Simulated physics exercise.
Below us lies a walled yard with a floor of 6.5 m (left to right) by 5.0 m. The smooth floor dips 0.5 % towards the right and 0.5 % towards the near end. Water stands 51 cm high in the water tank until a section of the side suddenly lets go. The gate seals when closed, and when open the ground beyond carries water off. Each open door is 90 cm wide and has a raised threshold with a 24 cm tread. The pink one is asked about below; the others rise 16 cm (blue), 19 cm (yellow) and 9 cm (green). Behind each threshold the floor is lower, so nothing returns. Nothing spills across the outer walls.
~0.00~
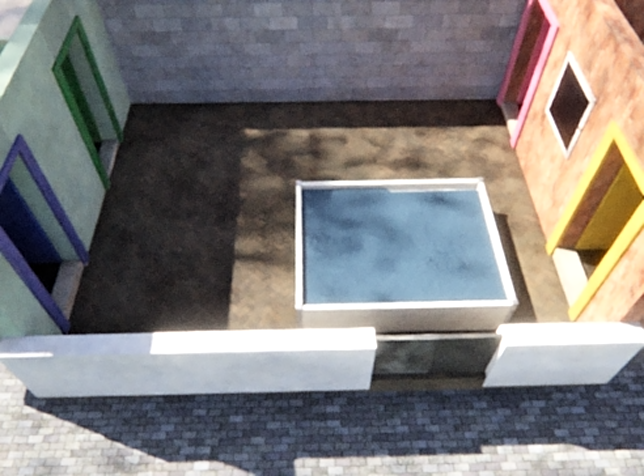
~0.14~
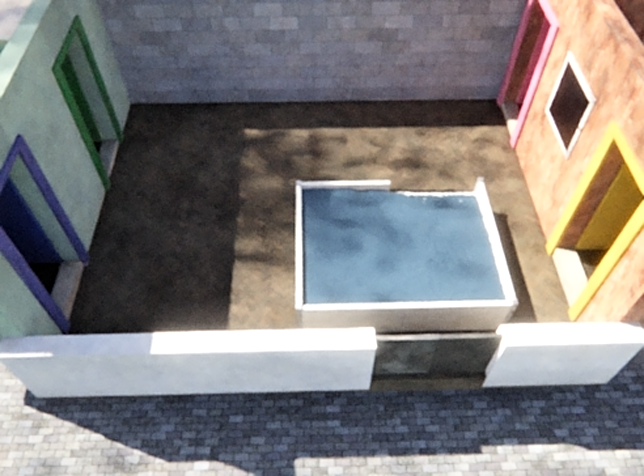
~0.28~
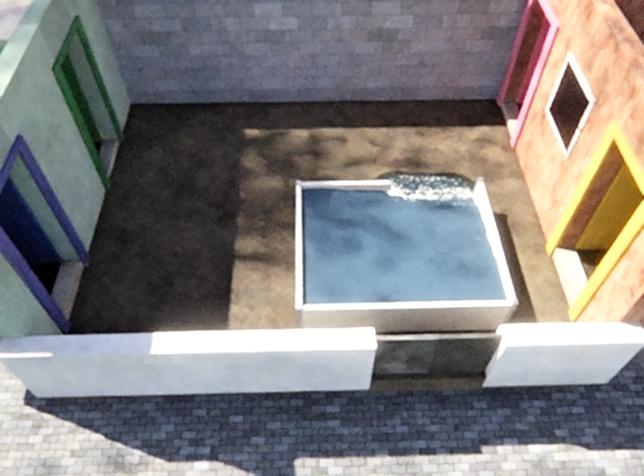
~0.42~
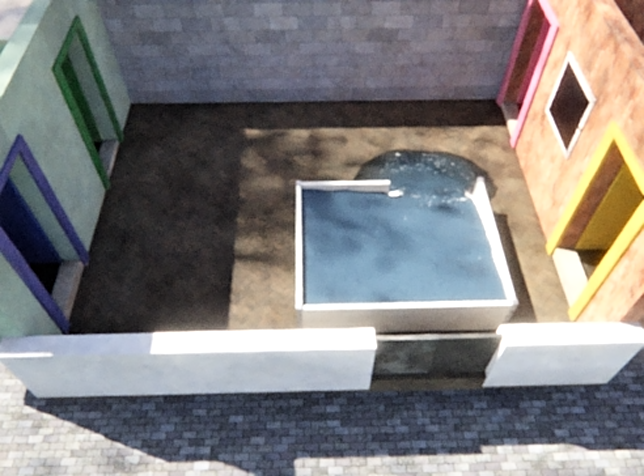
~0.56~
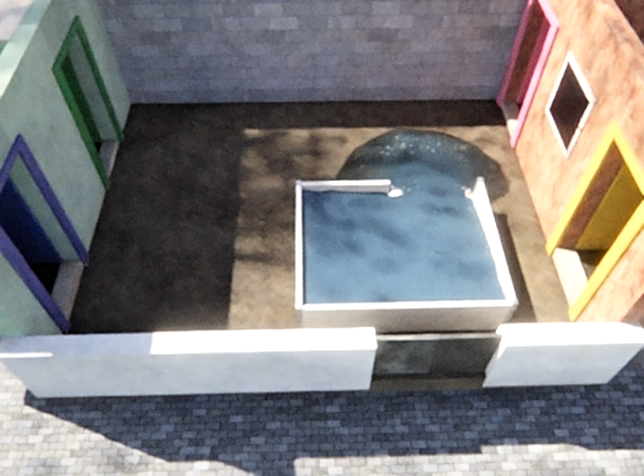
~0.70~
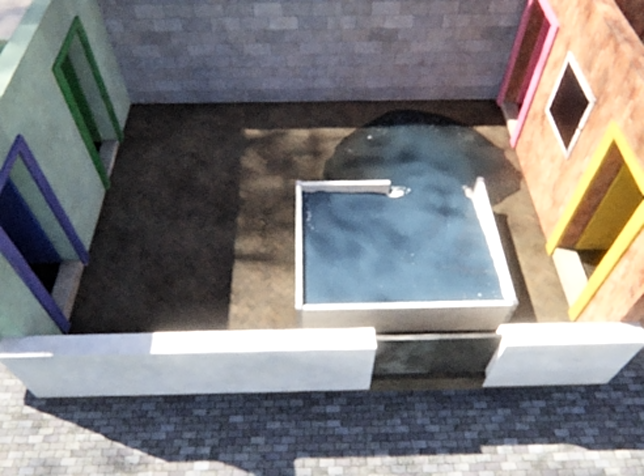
Water pouring through a gap in the far side of a white-walled tank and spreading across the brown floor of a walled yard.
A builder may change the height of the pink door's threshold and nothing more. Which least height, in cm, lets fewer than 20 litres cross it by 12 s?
About 25 cm.
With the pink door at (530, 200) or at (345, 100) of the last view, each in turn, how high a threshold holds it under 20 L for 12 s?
Roughly 8.5 and 15 cm.
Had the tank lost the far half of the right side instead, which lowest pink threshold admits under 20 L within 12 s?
About 14.5 cm.
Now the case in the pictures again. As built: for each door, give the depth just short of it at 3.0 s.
Depths in cm: Blue 0, yellow 0, pink 24, green 0.
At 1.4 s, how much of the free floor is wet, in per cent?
About 25 per cent.
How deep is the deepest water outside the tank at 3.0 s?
Up to some 26 cm.
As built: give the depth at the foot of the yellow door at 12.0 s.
About 10.5 cm.
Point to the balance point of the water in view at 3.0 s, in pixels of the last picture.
Near (405, 200).
After 1.4 s water covers 25 % of the floor, deepest (31 cm) near (451, 204); 8 cm at the pink door, 0 litres in over its 10 cm threshold.
After 3.0 s water covers 35 % of the floor, deepest (26 cm) near (512, 138); 24 cm at the pink door, 95 litres in over its 10 cm threshold.
After 12.0 s water covers 100 % of the floor, deepest (16 cm) near (485, 359); 8 cm at the pink door, 238 litres in over its 10 cm threshold.
At the pink door as built, the water arrived by 1.1 s and peaked near 28 cm at 2.6 s.
With a threshold of 22.5 cm, 32 litres would have come in within the 12 s; with 30 cm, 7 litres. So under 20 litres takes about 25 cm.
